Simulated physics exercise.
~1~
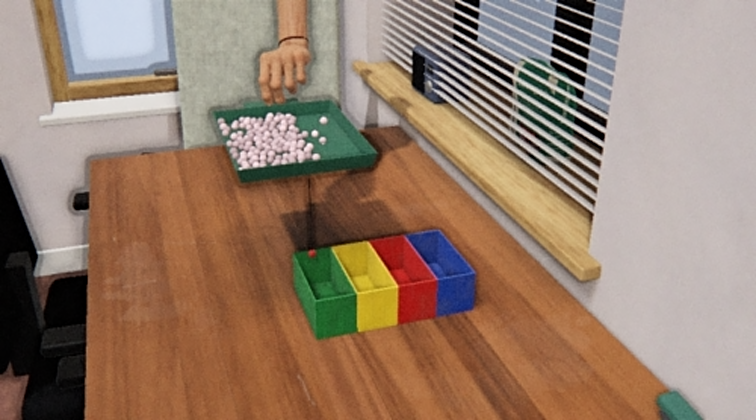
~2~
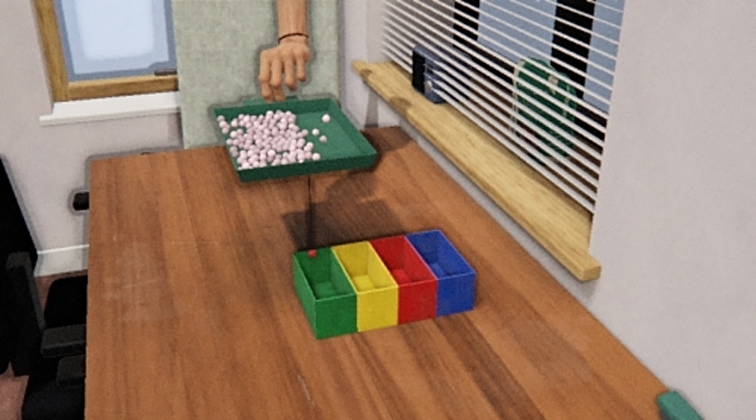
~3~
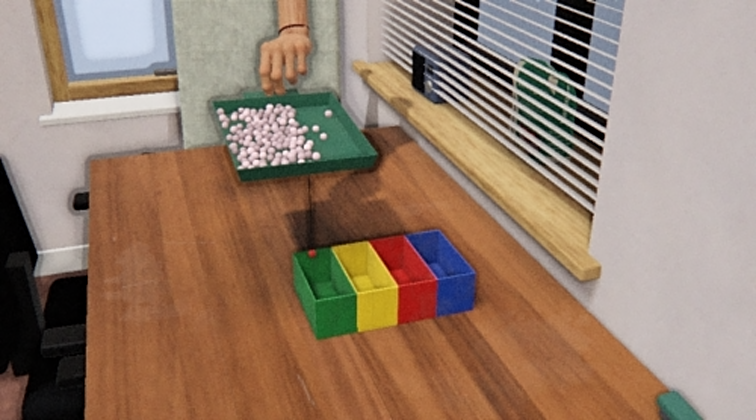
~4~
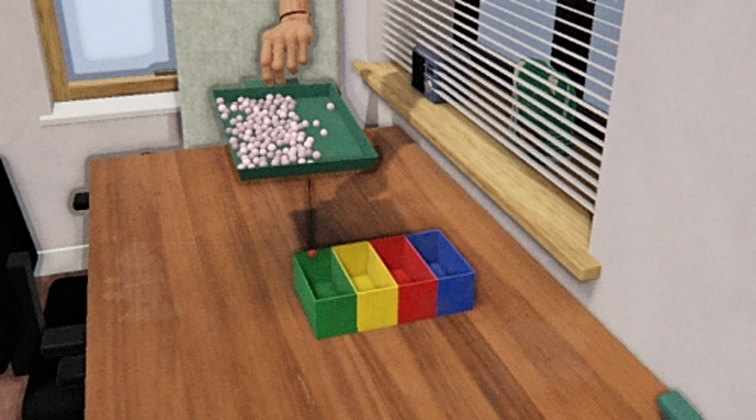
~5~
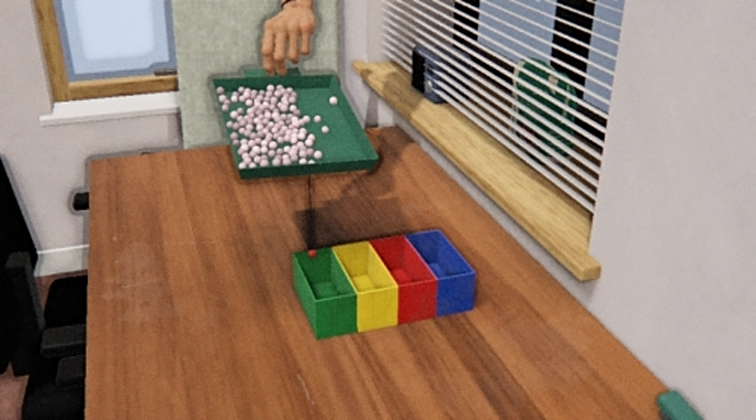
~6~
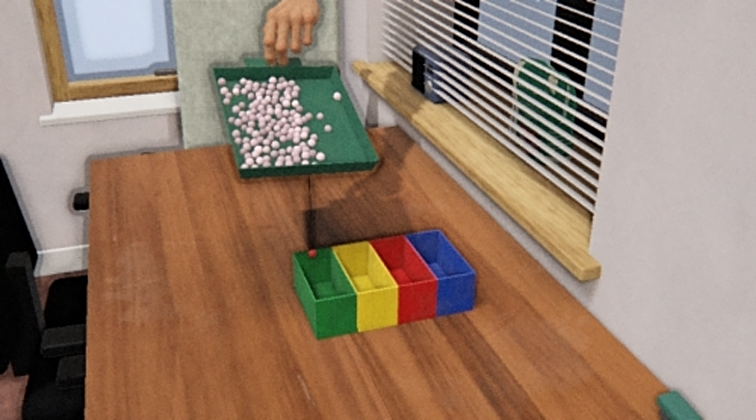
Above a wooden table, a hand gradually tilts a green tray of small pale beads.
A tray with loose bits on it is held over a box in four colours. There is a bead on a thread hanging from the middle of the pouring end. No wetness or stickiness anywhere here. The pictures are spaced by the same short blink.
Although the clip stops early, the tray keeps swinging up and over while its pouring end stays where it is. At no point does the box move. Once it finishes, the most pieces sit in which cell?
In the yellow cell.
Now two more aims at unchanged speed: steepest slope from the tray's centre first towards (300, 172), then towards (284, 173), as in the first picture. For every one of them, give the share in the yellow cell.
10 and 0 per cent, in that order.
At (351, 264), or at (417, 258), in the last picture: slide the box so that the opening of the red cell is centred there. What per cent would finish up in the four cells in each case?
Roughly 90 %, then roughly 80 %.
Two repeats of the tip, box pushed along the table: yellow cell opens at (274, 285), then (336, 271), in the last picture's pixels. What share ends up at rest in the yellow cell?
Some 0 percent in the first case, 30 percent in the second.
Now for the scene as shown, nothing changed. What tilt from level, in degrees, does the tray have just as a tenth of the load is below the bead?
A tilt of roughly 70°.
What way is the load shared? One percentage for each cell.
Result, per cent by cell: Green 20; yellow 40; red 20; blue 0.
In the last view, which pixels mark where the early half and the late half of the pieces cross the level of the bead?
Around (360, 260), followed by around (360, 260).
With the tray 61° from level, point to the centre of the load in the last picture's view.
Check around (329, 162) in the last picture.
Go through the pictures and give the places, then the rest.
In the first picture, corners of the pouring end at (240, 168) and (372, 152), level; middle of the load at (270, 141), sugar pearls; bead on its thread at (312, 254); green cell at (337, 313); yellow cell at (377, 305); red cell at (417, 298); blue cell at (456, 291).
In the second picture, corners of the pouring end at (240, 168) and (372, 152), level; middle of the load at (270, 140).
In the third picture, corners of the pouring end at (241, 167) and (373, 153), tipped barely, lowest at the right corner; middle of the load at (270, 136).
In the fourth picture, corners of the pouring end at (241, 167) and (373, 155), tipped a little, lowest at the right corner; middle of the load at (270, 130).
In the fifth picture, corners of the pouring end at (242, 166) and (374, 156), tipped a little, lowest at the right corner; middle of the load at (271, 125).
In the sixth picture, corners of the pouring end at (242, 166) and (374, 158), tipped clearly, lowest at the right corner; middle of the load at (274, 122), nearly all on the move; green cell at (337, 313); yellow cell at (377, 305); red cell at (417, 298); blue cell at (456, 291).
Soon after the last picture, tray tipped steeply; most on the tray; a stray few in the red cell; a small part falling or outside the box.
A little later, tray tipped right over; about a quarter on the tray; about a quarter in the yellow cell; a small part in the green cell; a small part in the red cell; about a third falling or outside the box.
Later still, tray tipped past a quarter turn; about half in the yellow cell; about a quarter in the green cell; about a quarter in the red cell; a stray few in the blue cell; a small part falling or outside the box.
By the end, tray tipped past a quarter turn; about half in the yellow cell; about a quarter in the green cell; about a quarter in the red cell; a stray few in the blue cell; a small part outside the box.
